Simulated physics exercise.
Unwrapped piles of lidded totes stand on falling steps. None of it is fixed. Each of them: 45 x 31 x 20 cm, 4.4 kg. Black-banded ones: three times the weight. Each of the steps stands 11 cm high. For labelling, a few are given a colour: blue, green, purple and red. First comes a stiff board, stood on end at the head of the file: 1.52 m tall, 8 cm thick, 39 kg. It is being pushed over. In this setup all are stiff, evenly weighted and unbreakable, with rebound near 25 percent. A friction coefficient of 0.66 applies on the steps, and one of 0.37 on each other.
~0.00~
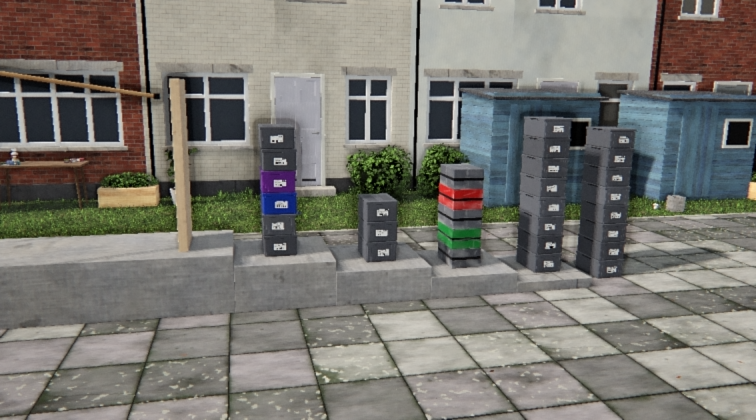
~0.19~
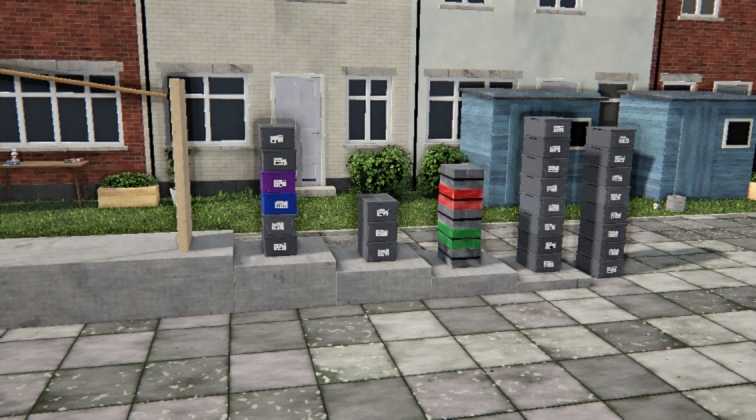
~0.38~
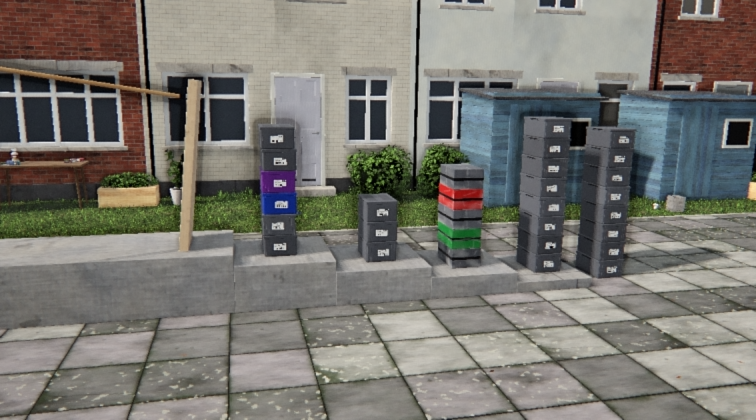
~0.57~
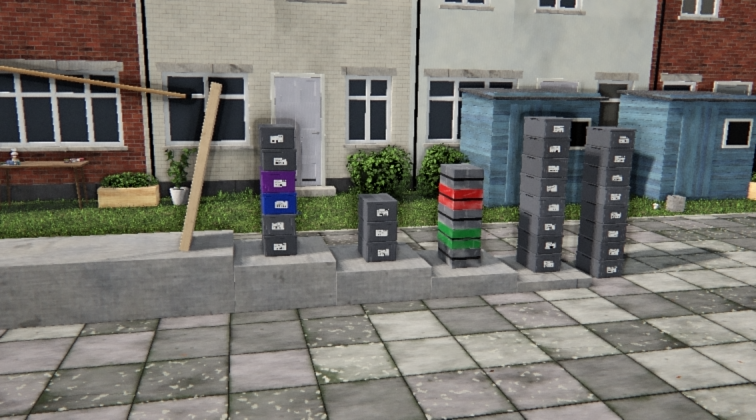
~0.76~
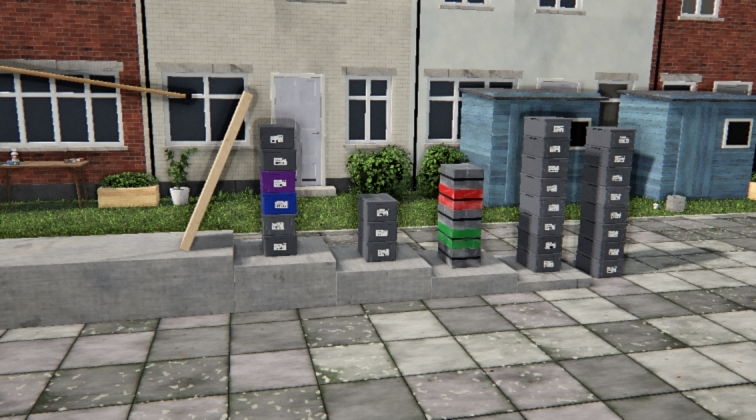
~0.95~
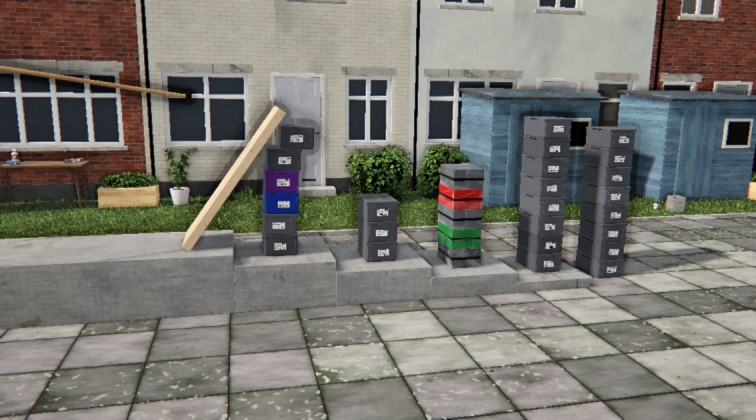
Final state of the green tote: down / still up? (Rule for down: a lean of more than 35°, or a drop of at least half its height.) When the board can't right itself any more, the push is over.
Once things settle, it counts as up.
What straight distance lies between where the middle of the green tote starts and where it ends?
Net straight-line distance: Approx. 0 cm.
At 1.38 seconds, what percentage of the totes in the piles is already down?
10 %.
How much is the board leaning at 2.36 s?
Roughly 80° off upright.
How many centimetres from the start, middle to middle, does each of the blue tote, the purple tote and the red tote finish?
The blue one ends around 80 cm from its start, the purple one around 110 cm and the red one around 0 cm.
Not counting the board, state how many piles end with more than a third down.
2.
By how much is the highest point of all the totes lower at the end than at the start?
Lower by close to 0 cm.
After 1.14 s, board 46° from upright; none of the 30 totes down, 6 disturbed; green tote unmoved; purple tote leaning 11°.
After 1.38 s, board 62° from upright; 3 of the 30 totes down; green tote unmoved; purple tote leaning 37°, 12 cm lower.
After 1.64 s, board 78° from upright; 5 of the 30 totes down; green tote unmoved; blue tote leaning 46°, 34 cm lower.
After 2.36 s, board 79° from upright; 7 of the 30 totes down; green tote unmoved; blue tote leaning 34°, 39 cm lower.
At rest (3.7 s), board 79° from upright; 7 of the 30 totes down; green tote unmoved; blue tote leaning 35°, 39 cm lower; purple tote leaning 10°, 49 cm lower. As the last picture would show them, middles, green tote near (460, 234), blue tote near (350, 236).
